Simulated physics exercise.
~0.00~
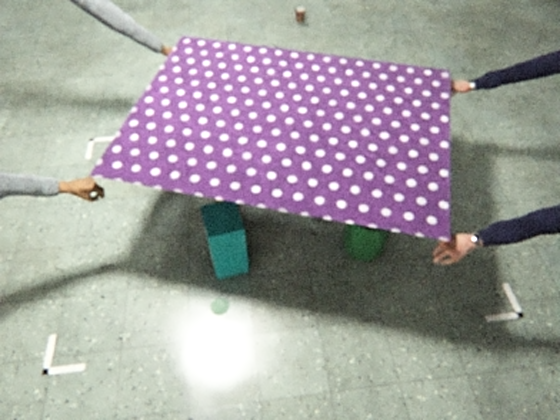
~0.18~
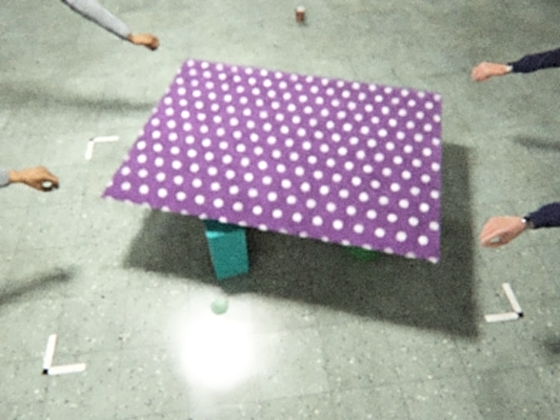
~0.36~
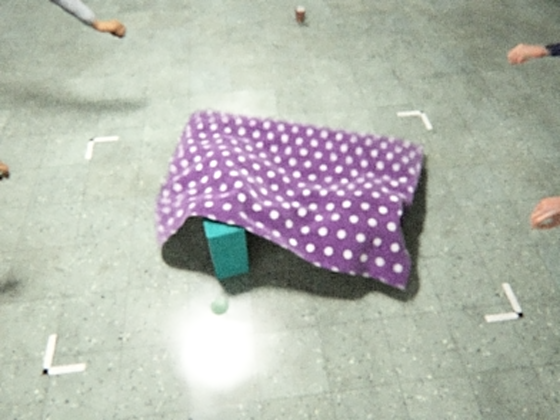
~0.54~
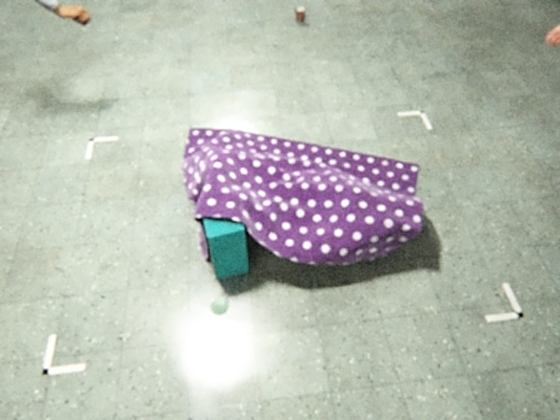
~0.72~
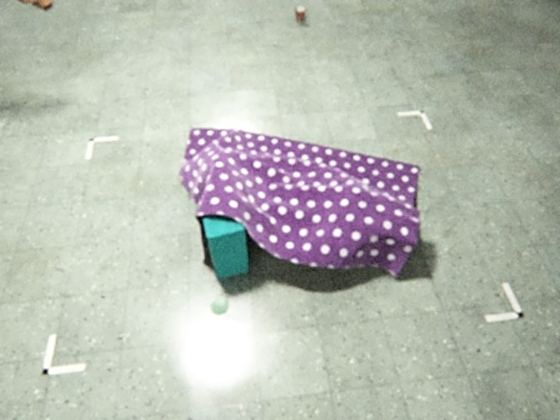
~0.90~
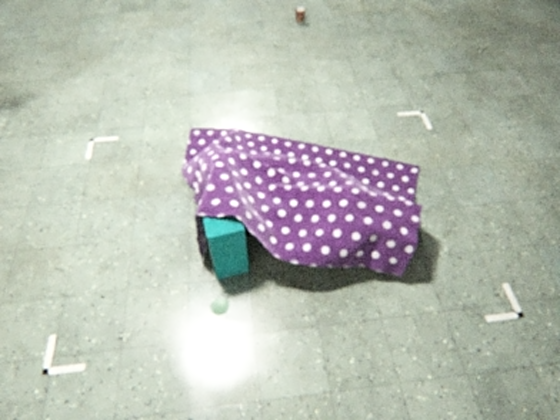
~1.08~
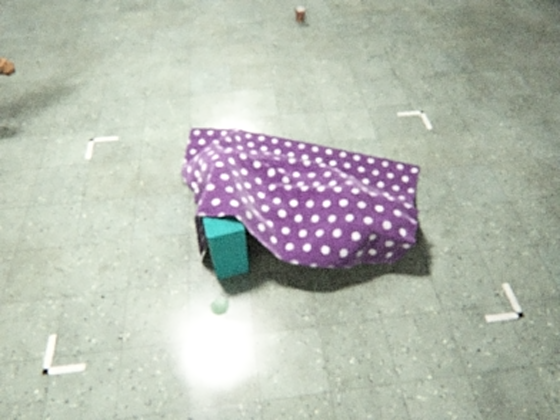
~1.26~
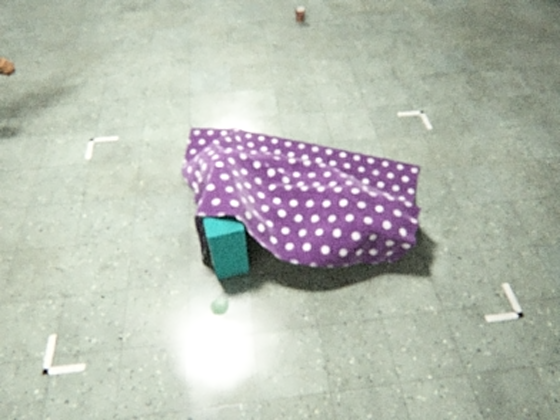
At the start, four hands hold a purple cloth with white dots stretched flat by its corners above a hallway floor, with a teal carton and a green object partly visible beneath its near edge. The hands let go, and the cloth drops, still nearly flat, as they draw back to either side. It then sags and crumples over the objects below, hiding the green one beneath it. Its near edge shifts slightly before settling. At the end, the cloth lies in a raised, wrinkled heap, while the teal carton's front pokes out at the left and a small pale green disc stays uncovered nearby.
